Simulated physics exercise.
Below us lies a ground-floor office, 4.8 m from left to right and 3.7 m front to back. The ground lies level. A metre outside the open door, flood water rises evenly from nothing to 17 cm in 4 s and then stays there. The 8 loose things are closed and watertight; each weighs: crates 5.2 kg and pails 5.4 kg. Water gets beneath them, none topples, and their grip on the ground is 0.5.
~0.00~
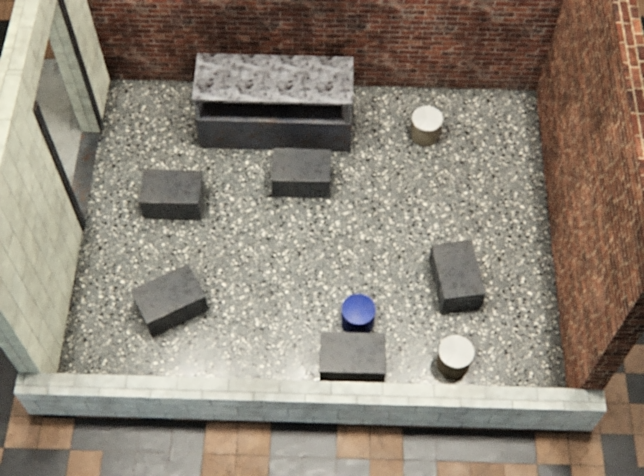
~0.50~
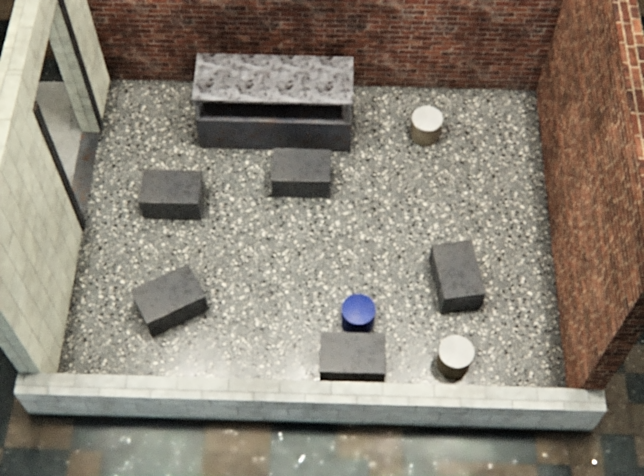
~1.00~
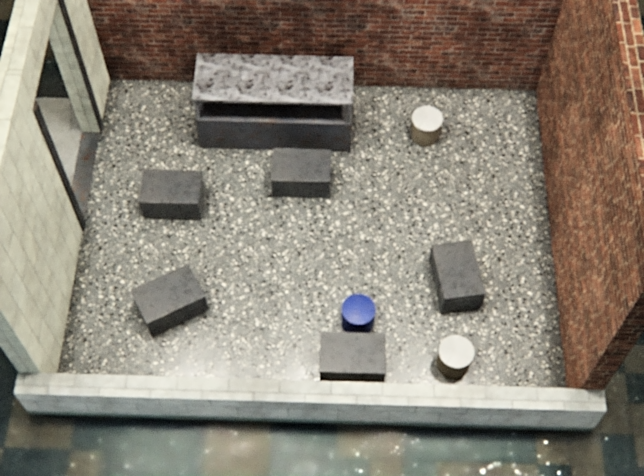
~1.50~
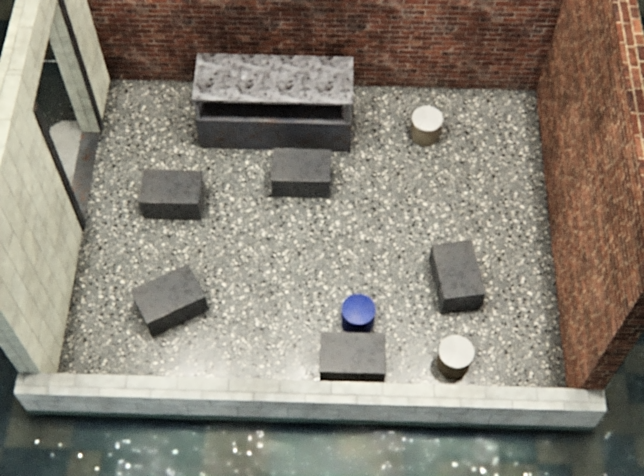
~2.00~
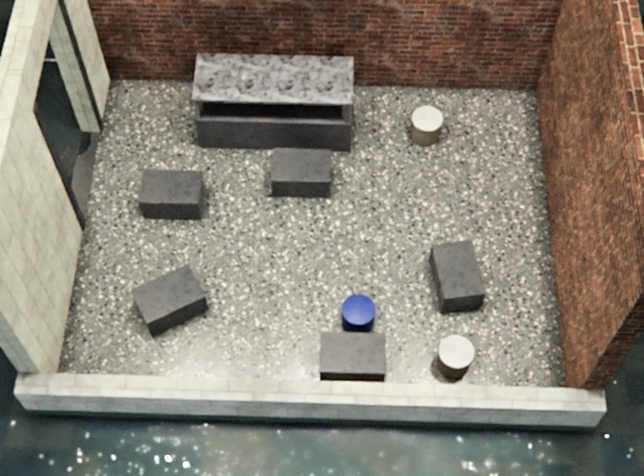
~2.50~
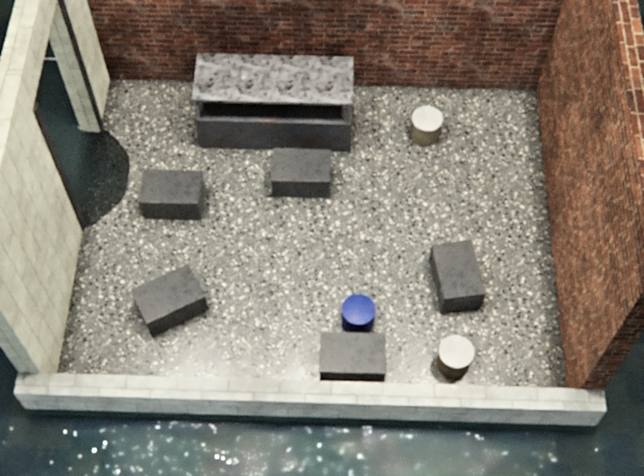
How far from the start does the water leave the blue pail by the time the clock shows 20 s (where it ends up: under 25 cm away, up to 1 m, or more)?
The blue pail gets carried off.
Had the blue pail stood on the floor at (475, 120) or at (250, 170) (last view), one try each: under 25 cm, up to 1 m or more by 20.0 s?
In that order: It moves a short way; it gets carried off.
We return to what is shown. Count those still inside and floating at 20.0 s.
I count 8.
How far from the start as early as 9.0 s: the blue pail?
Roughly 5 cm by then.
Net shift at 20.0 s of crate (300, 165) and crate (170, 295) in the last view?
In turn: 200 cm, 80 cm.
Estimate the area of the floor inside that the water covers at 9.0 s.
Roughly 16 m2.
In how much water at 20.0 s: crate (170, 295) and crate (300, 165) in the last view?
About 7 and 8 cm.
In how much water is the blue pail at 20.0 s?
About 12 cm.
After 4.0 s the blue pail is near (359, 309), 0.0 m from its start, aground; 0 afloat.
After 9.0 s the blue pail is near (364, 313), 0.1 m from its start, aground; 4 afloat.
After 16.0 s the blue pail is near (152, 348), 1.9 m from its start, aground; 7 afloat.
After 20.0 s the blue pail is near (110, 208), 2.7 m from its start, afloat; 8 afloat.
